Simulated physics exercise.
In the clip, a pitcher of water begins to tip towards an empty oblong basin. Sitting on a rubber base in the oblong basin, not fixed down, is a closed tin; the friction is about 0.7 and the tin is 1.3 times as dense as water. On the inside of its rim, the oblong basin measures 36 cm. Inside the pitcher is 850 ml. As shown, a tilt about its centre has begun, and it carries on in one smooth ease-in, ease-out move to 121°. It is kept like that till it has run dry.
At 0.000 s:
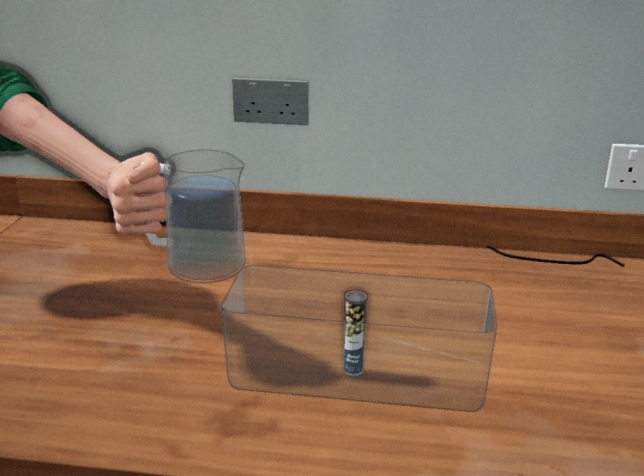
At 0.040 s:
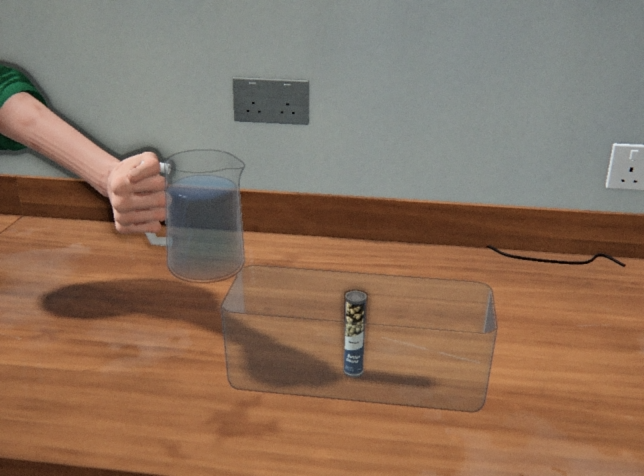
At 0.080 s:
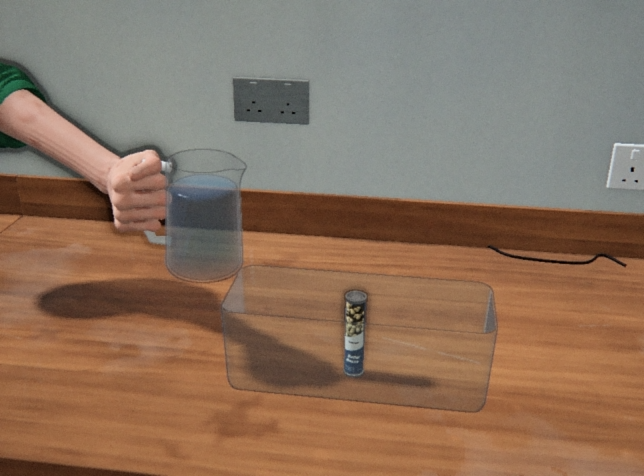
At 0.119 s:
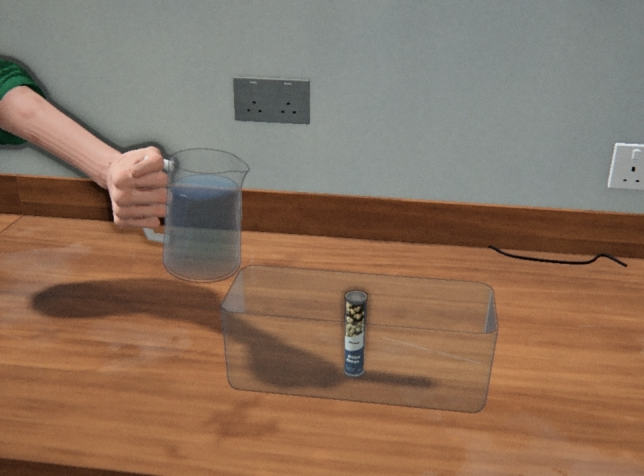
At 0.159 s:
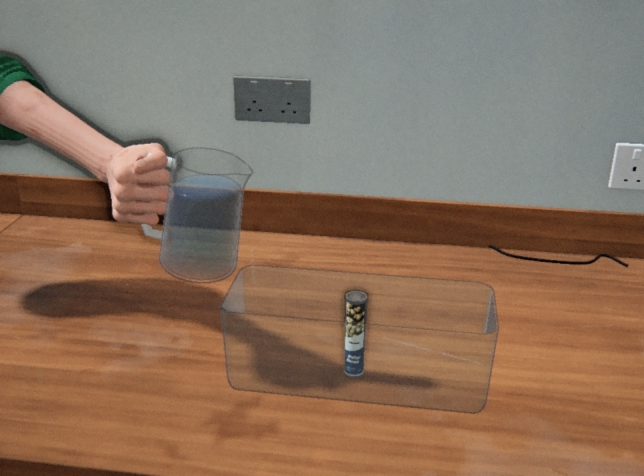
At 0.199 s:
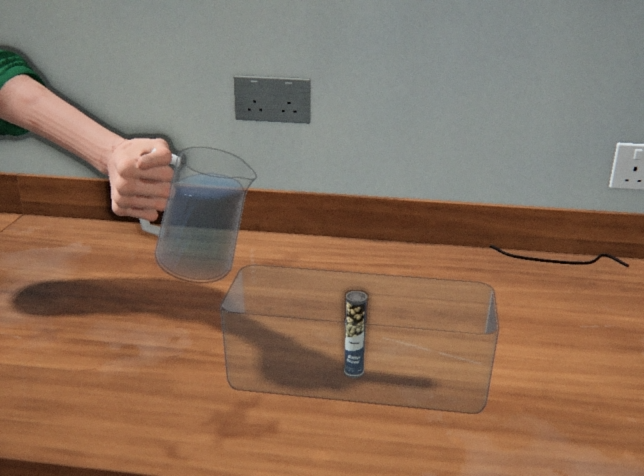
A bare forearm in a green sleeve reaches in from the left, its fist gripping the handle of a clear pitcher of bluish water above a wooden worktop, seen from slightly above. An upright dark tin with a patterned label stands inside a clear oblong basin, before a grey wall with grey and white sockets. The hand slowly tilts the pitcher slightly rightward, while the camera appears still.
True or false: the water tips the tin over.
False.
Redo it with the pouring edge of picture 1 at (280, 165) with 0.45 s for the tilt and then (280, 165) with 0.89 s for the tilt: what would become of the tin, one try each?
Try 1: Tipped over; try 2: Tipped over.
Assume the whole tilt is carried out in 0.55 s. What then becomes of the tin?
Then the tin does not tip.
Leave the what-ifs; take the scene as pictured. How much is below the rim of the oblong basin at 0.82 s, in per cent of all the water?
I reckon close to 58 per cent.
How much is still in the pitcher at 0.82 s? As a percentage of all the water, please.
About 28 % is still there.
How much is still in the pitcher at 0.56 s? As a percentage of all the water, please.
About 88 per cent.
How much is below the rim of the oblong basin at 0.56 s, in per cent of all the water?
Roughly 2 percent of it.
By 0.56 s the tilt is 84° and 88 per cent is still to pour; the tin stands where it began.
By 0.82 s the tilt is 119° and 29 per cent is still to pour; the tin stands where it began.
By 1.09 s the tilt is 121° and 1 per cent is still to pour; the tin stands where it began.
By 1.39 s the tilt is 121° and 0 per cent is still to pour; the tin stands where it began.
At rest the tin stands where it began.
